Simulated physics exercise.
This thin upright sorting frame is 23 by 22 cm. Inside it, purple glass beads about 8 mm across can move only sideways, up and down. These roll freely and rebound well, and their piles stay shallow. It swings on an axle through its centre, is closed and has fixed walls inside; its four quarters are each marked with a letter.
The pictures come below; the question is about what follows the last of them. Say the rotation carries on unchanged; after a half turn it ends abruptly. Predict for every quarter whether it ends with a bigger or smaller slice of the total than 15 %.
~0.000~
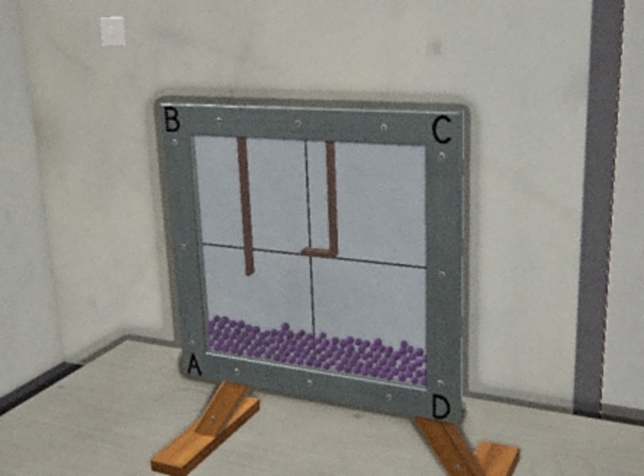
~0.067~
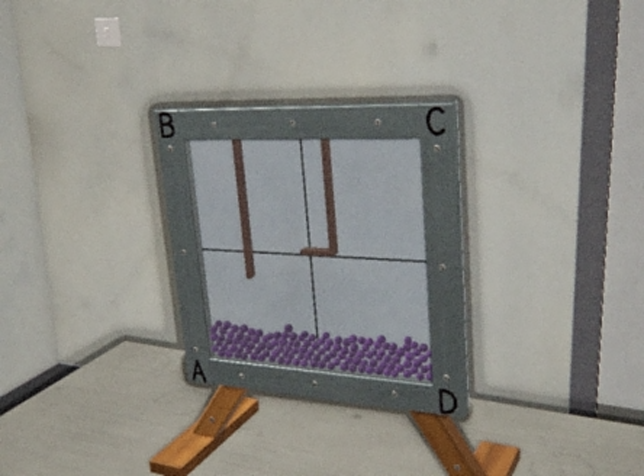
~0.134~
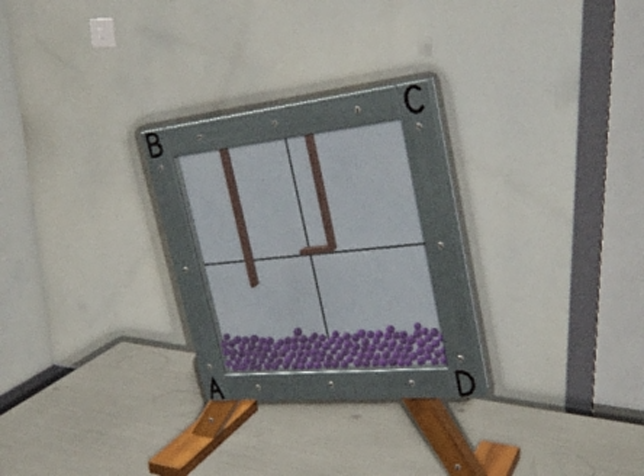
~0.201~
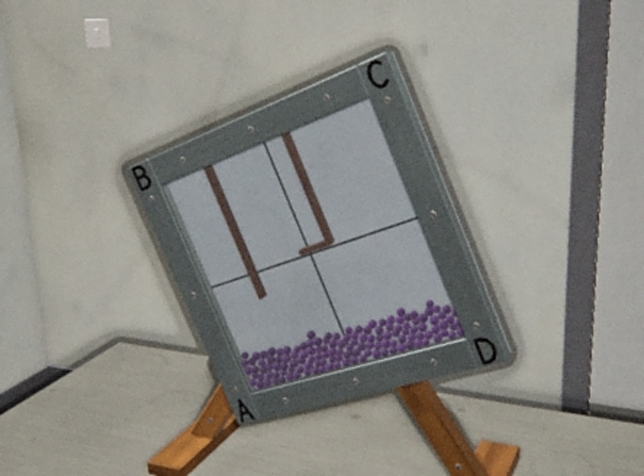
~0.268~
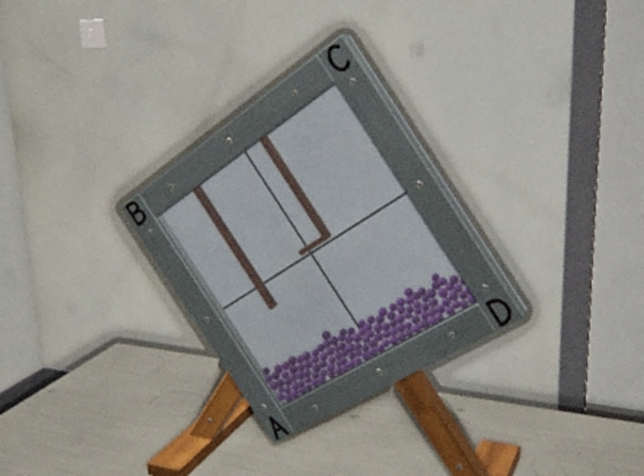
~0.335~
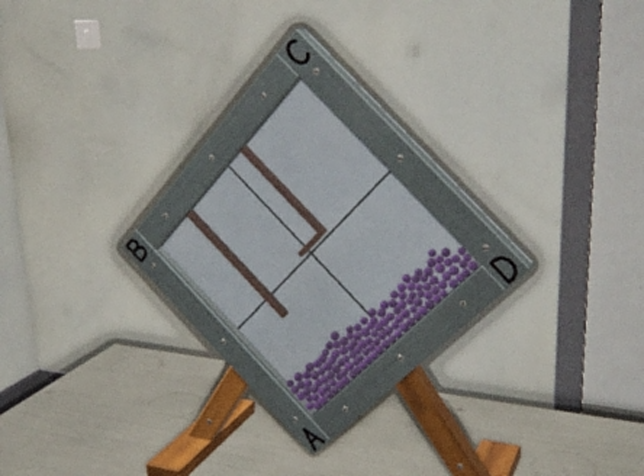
Quarter A: Bigger. Quarter B: Bigger. Quarter C: Smaller. Quarter D: Smaller.
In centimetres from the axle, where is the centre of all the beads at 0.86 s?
5 cm right, 8 cm below.
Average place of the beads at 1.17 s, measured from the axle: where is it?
The middle sits around 9 cm right of the axle and some 4 cm beneath it.
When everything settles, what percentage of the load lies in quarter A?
About 25 per cent.
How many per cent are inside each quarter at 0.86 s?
Quarter A: 35; quarter B: 65; quarter C: 0; quarter D: 0.
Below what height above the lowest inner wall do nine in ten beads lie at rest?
Height: Approx. 13 cm.
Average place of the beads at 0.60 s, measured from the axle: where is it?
Offset from axle: Approx. 6 cm right, 7 cm below.
By 0.60 s it has turned 93°, the beads' middle is 6 cm right of and 7 cm below the axle; by quarter, A 85 %, B 10 %, D 5 %.
By 0.86 s it has turned 139°, the beads' middle is 5 cm right of and 8 cm below the axle; by quarter, A 35 %, B 65 %.
By 1.17 s it has turned 180°, the beads' middle is 9 cm right of and 4 cm below the axle; by quarter, A 25 %, B 70 %.
In the end, by 2.3 s, A 25 %, B 70 %, C 0 %, D 0 %.
